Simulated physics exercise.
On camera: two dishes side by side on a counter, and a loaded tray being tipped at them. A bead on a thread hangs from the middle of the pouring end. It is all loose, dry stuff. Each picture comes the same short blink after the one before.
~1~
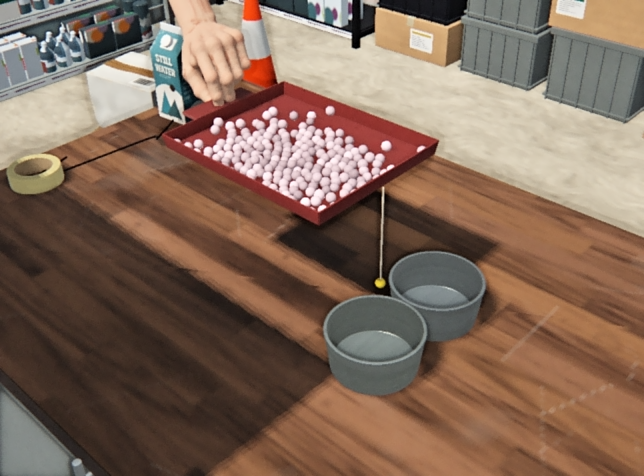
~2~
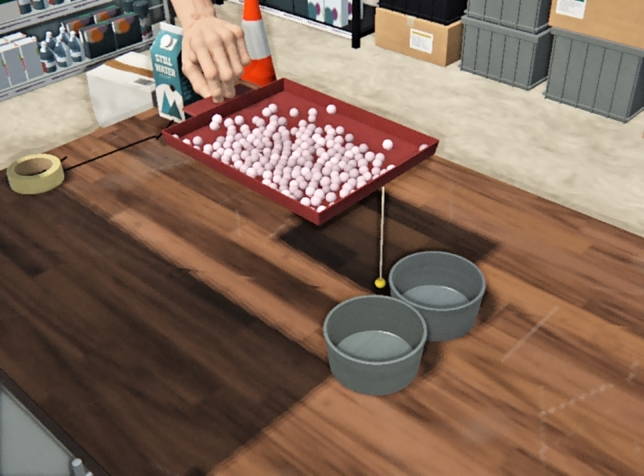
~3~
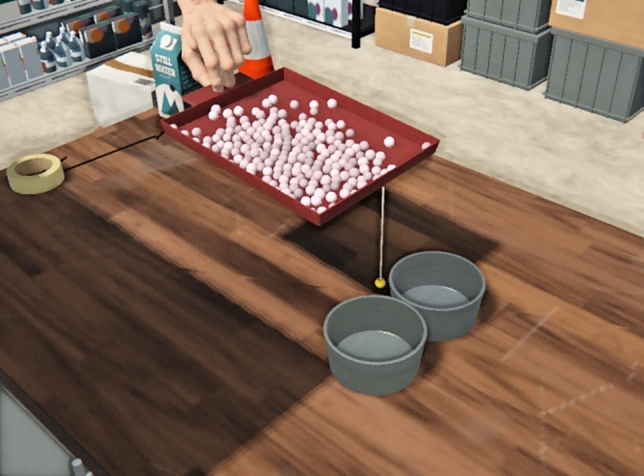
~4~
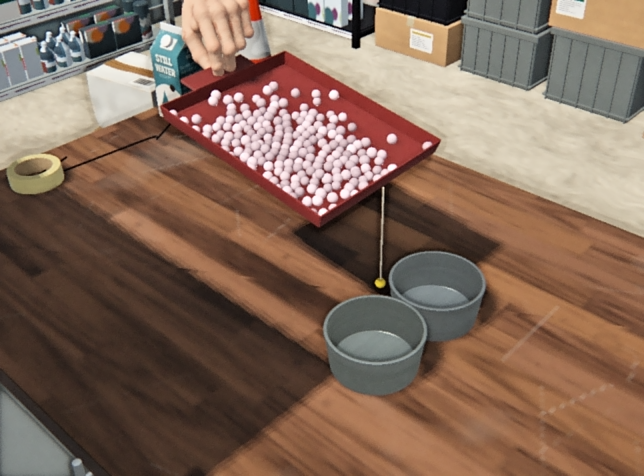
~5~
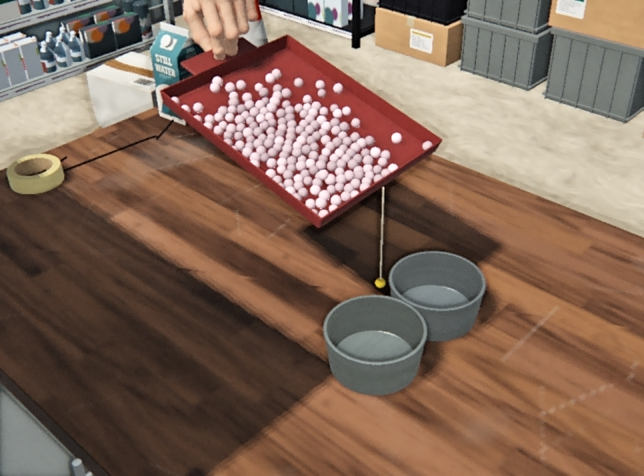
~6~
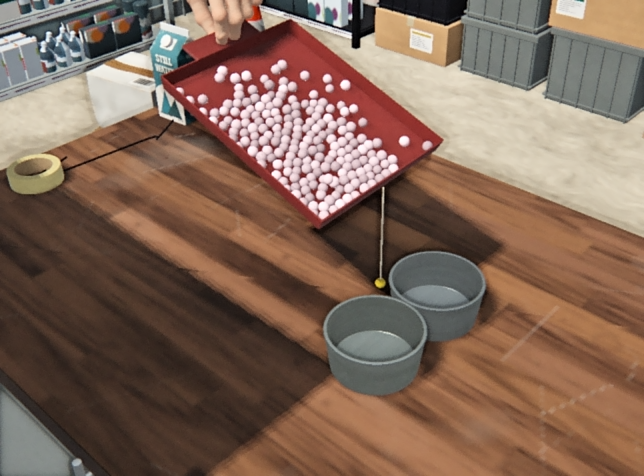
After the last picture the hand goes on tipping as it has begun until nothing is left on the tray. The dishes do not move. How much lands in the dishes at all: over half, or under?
In the dishes lies over half of it.
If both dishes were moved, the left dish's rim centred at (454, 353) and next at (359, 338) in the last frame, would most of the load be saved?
The first try: Not half. The second: Above a half.
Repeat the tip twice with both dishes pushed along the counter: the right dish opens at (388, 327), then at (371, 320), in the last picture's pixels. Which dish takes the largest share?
In turn: The right one; the right one.
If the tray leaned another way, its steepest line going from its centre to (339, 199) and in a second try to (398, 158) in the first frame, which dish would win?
One: The left one. Two: The dish on the right.
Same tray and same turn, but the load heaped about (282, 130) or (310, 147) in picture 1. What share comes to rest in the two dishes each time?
Roughly 70 per cent, and 70 per cent.
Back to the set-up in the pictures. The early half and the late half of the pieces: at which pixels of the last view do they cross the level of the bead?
Early half (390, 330), late half (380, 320).
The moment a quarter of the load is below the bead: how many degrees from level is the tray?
Roughly 85°.
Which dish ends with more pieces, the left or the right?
That is the left-hand dish.
Soon, tray tipped steeply; nearly all on the tray; a stray few in the left dish; a small part in the air.
A while on, tray tipped right over; a small part on the tray; about a third in the left dish; a small part in the right dish; about a quarter outside both; about a quarter in the air.
Towards the end, tray tipped past a quarter turn; about half in the left dish; a small part in the right dish; about a third outside both.
Finally, tray tipped past a quarter turn; about half in the left dish; a small part in the right dish; about a third outside both.
